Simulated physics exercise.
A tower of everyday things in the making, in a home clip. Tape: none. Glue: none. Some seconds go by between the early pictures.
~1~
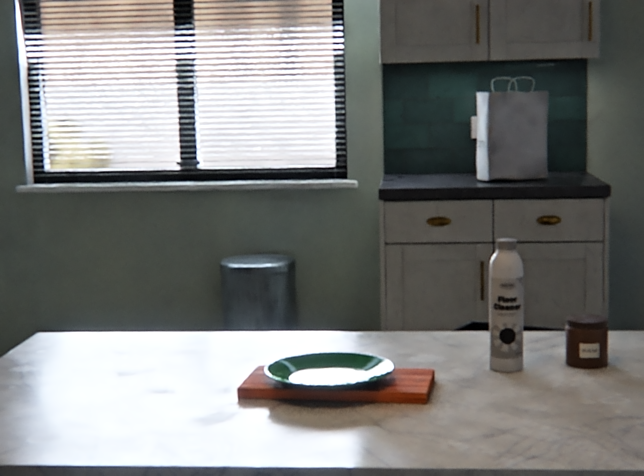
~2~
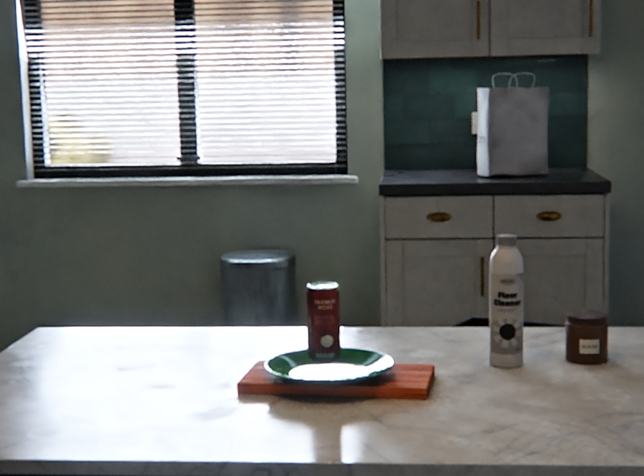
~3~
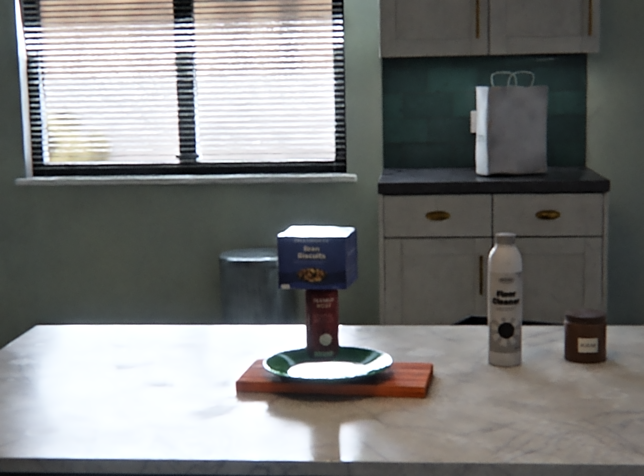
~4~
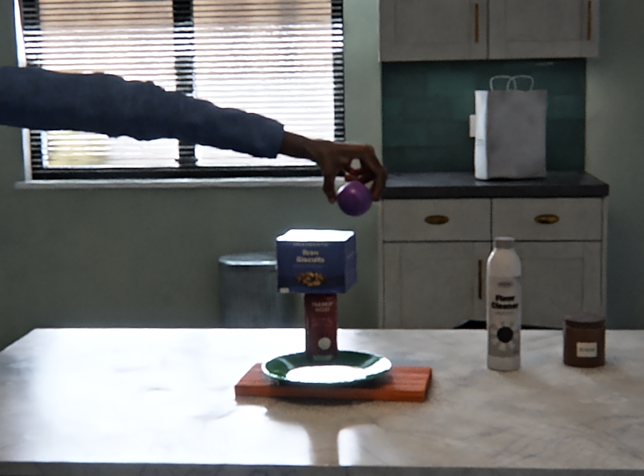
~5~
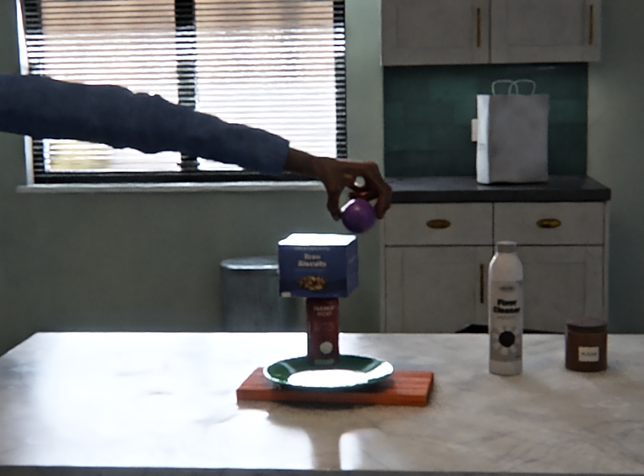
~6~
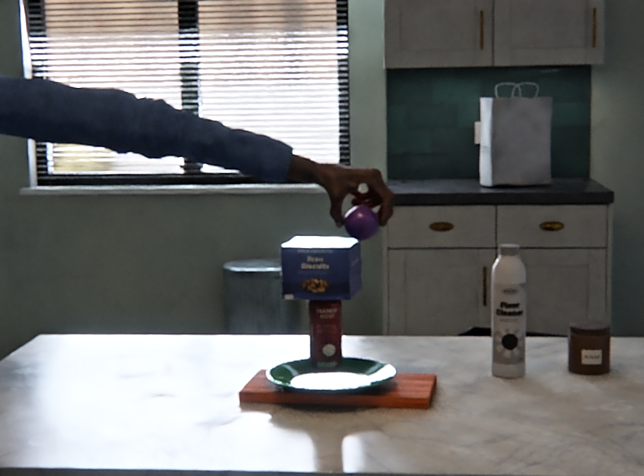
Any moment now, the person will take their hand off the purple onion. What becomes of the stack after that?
The stack topples over.
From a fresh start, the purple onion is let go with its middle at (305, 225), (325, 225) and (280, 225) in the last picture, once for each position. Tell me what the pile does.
Well, in the first case it stays steady, in the second it stays steady, and in the third it tumbles down.
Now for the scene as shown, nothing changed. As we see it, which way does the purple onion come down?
Result: Further right.
Then, 0.40 s after the last picture, purple onion now fallen.
Then, 0.50 s after the last picture, things are still on the move.
At rest, fallen, purple onion; the other 6 in place. Seen from the same camera at the end, purple onion near (395, 354). The pile gives way.
